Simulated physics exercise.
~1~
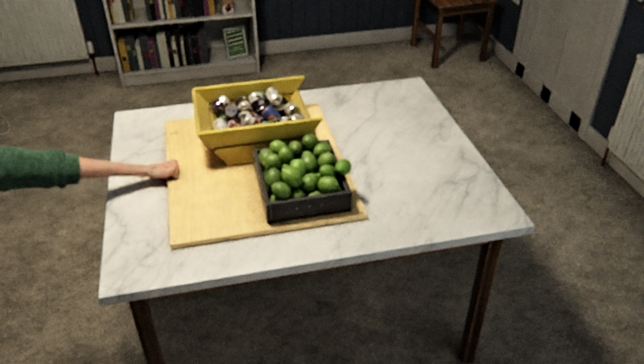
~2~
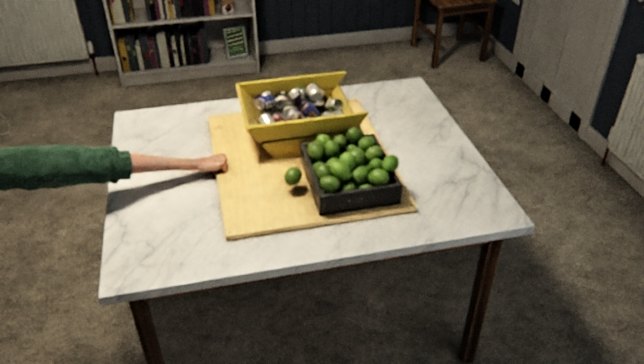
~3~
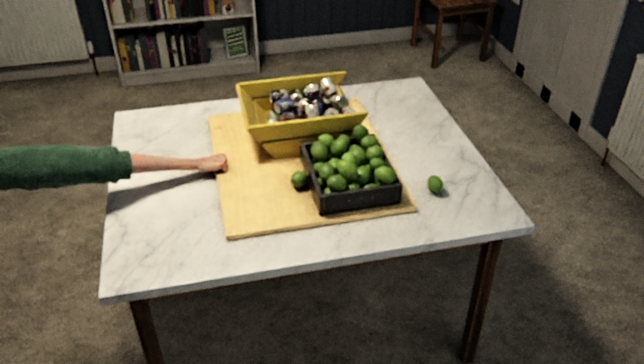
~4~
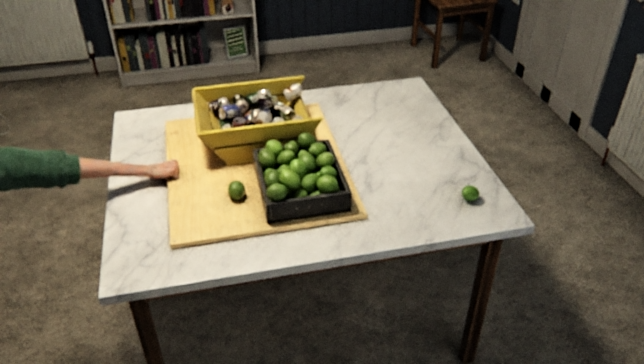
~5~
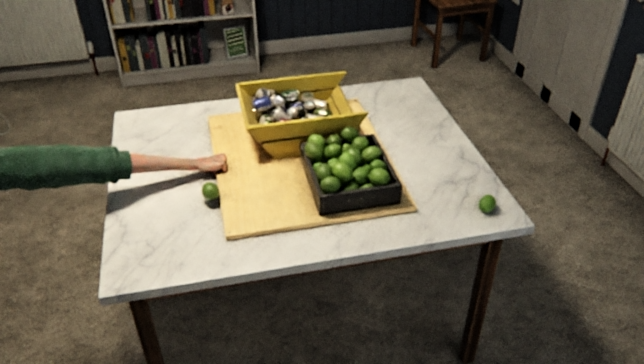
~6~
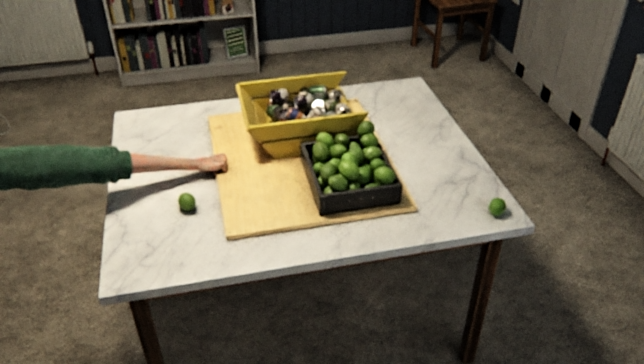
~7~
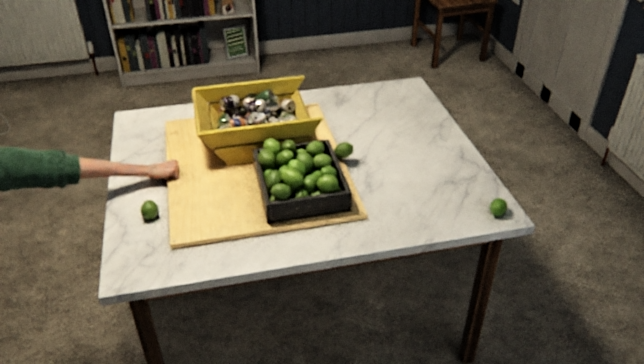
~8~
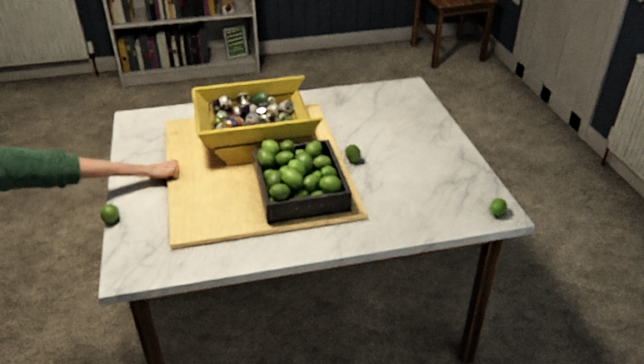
At the start, a green-sleeved arm reaches from the left to a wooden board on a marble-topped table, with a yellow container of mini cans behind a black container of limes. The board shifts right, and a lime lies on it left of the black container. Another lime rolls out to the right across the table as the board moves left, then right again. The first lime rolls left off the board, and the board slides back left. Finally the board rests at the left, with three limes on the table and the cans still in their container.
